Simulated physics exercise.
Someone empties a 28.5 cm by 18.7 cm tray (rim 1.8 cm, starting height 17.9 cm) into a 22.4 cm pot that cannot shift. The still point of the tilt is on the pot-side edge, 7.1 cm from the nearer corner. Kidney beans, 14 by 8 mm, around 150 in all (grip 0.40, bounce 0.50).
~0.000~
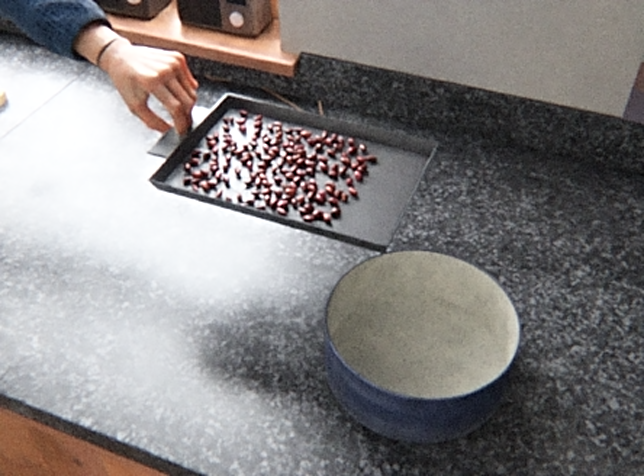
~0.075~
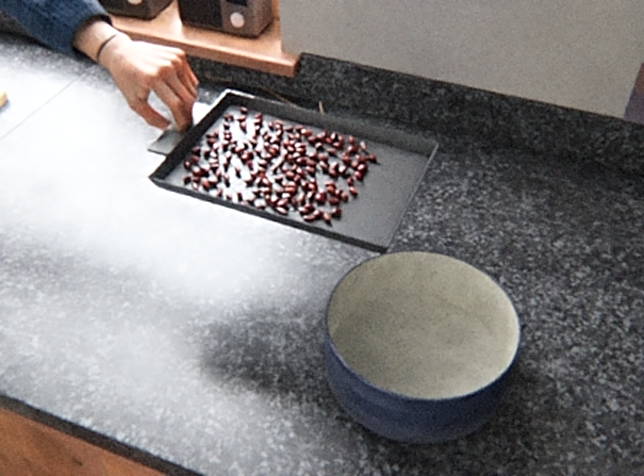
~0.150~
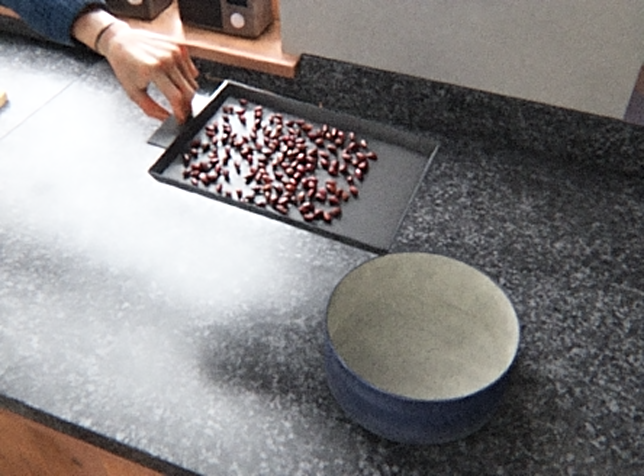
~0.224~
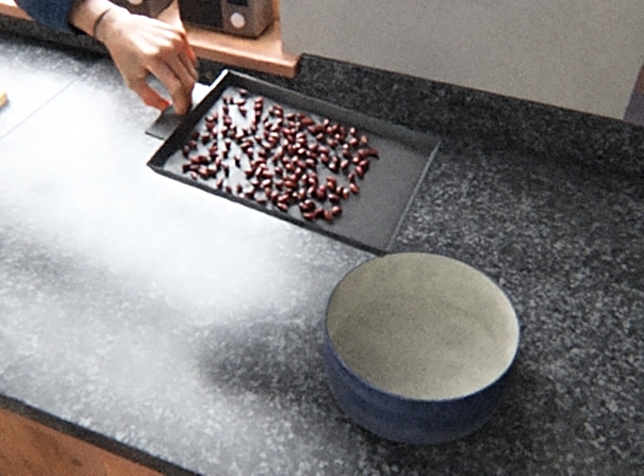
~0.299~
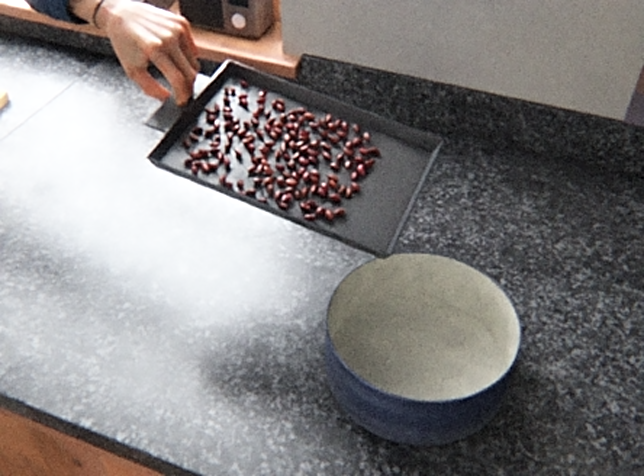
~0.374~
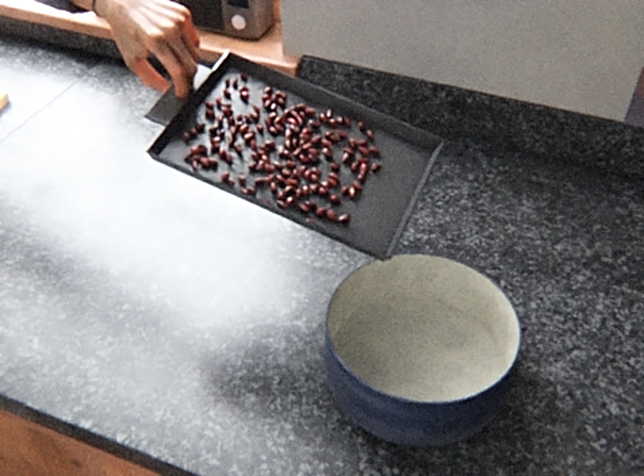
A hand slowly raises the left end of a dark tray scattered with red beans.
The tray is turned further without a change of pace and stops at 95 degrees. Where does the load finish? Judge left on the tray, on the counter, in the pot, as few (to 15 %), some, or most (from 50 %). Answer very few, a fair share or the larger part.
Tray very few, counter very few, pot the larger part.
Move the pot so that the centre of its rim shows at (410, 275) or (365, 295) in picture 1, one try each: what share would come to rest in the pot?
Some 95 and 100 per cent.
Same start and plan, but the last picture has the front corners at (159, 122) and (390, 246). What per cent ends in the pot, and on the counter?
Pot 60, counter 40.
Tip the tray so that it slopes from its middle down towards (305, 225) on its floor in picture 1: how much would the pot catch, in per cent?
About 75 per cent.
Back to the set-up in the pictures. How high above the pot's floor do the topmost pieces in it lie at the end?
Some 1.5 cm.
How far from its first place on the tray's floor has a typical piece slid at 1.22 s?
Roughly 13 cm.
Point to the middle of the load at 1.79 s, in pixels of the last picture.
At about (378, 239).
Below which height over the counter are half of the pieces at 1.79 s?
Some 18 cm.
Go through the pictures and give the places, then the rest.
The first picture shows tray tilt 0 degrees, front corners at (155, 177) and (385, 241); middle of the pieces at (281, 164); pot at (422, 317).
The second picture shows tray tilt 1 degrees, front corners at (155, 175) and (385, 242); middle of the pieces at (281, 163).
The third picture shows tray tilt 4 degrees, front corners at (154, 169) and (385, 244), lowest corner right front; middle of the pieces at (281, 158).
The fourth picture shows tray tilt 7 degrees, front corners at (153, 162) and (386, 246), lowest corner right front; middle of the pieces at (281, 153).
The fifth picture shows tray tilt 11 degrees, front corners at (154, 155) and (387, 249), lowest corner right front; middle of the pieces at (284, 148).
The sixth picture shows tray tilt 14 degrees, front corners at (154, 149) and (387, 252), lowest corner right front; middle of the pieces at (288, 145); pot at (422, 320). Its pace works out near 45 degrees a second.
After 1.22 s, tilt 51 degrees; the tray holds 95 %, the pot 5 %.
Then, at 1.79 s, tilt 77 degrees; the tray holds 75 %, the pot 20 %.
Then, at 2.41 s, tilt 95 degrees; the tray holds 0 %, the pot 100 %.
By 3.1 s all is still; tray 0 %, counter 0 %, pot 100 %.
